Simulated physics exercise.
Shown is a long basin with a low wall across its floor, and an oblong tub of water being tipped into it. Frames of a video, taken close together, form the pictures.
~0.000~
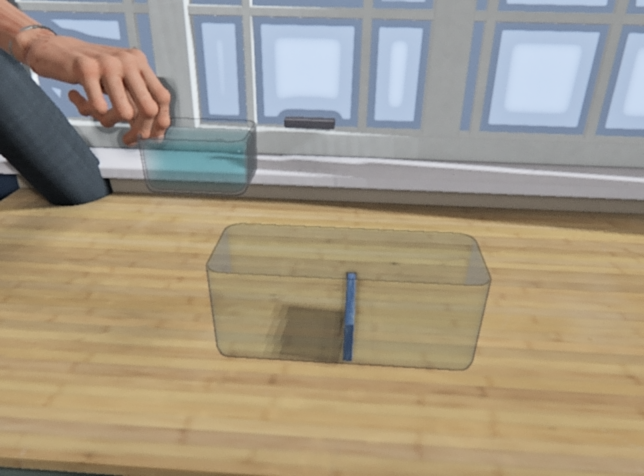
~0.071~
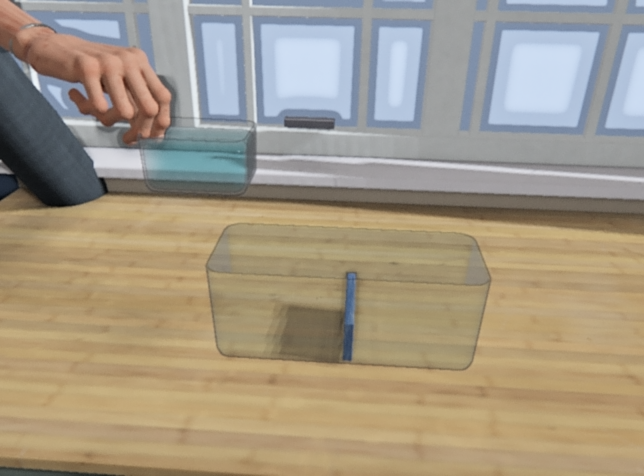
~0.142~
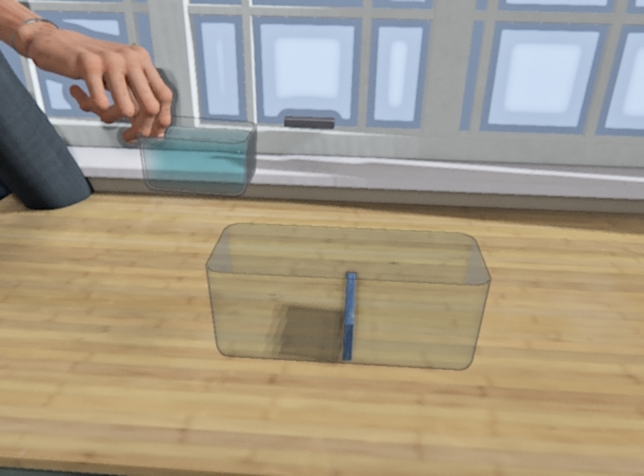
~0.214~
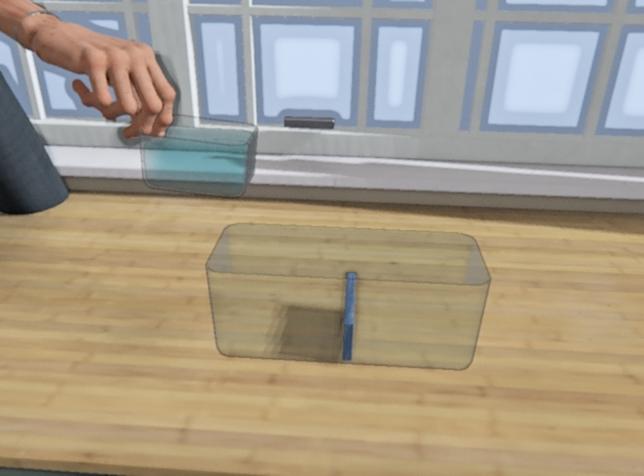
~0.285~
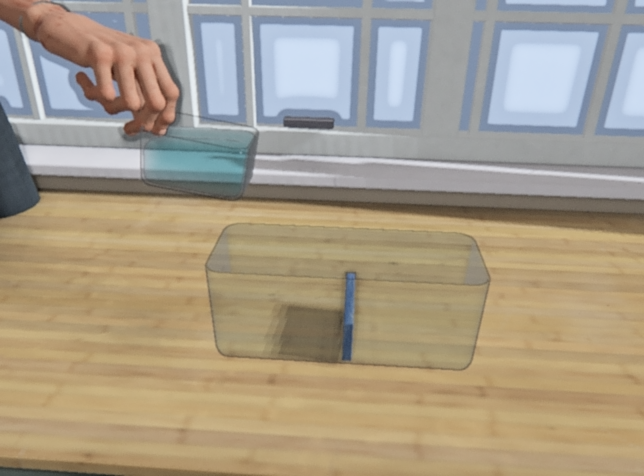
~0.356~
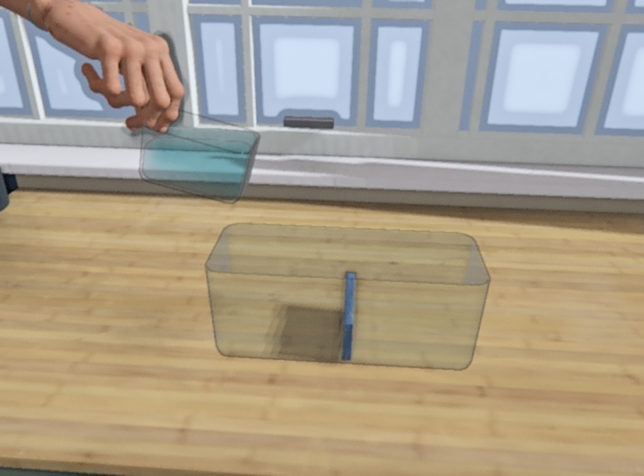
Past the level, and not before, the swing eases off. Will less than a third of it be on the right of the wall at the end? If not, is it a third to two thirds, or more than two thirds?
Yes, I reckon what ends right of the wall does not reach a third.
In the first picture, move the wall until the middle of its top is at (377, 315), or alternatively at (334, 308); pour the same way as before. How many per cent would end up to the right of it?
10 % and 5 %, roughly.
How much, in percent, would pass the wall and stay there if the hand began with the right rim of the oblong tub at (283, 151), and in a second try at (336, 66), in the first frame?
Around 15 percent first, around 85 percent second.
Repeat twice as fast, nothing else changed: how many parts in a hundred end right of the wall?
I'd estimate some 5 percent.
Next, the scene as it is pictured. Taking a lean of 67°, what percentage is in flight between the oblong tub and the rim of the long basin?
That works out near 30 percent.
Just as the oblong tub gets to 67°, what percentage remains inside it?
About 40 per cent.
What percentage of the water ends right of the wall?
I'd put it near 0 per cent.
A moment on, the oblong tub is tipped part way and 39 per cent is still to pour, 33 is left of the wall and 0 right of it.
Next, the oblong tub is tipped right over and 6 per cent is still to pour, 88 is left of the wall and 1 right of it.
Then the oblong tub is tipped right over and 0 per cent is still to pour, 98 is left of the wall and 1 right of it.
Later the oblong tub is tipped right over and 0 per cent is still to pour, 98 is left of the wall and 1 right of it.
At rest 98 per cent lies left of the wall, 1 right of it and 0 outside.
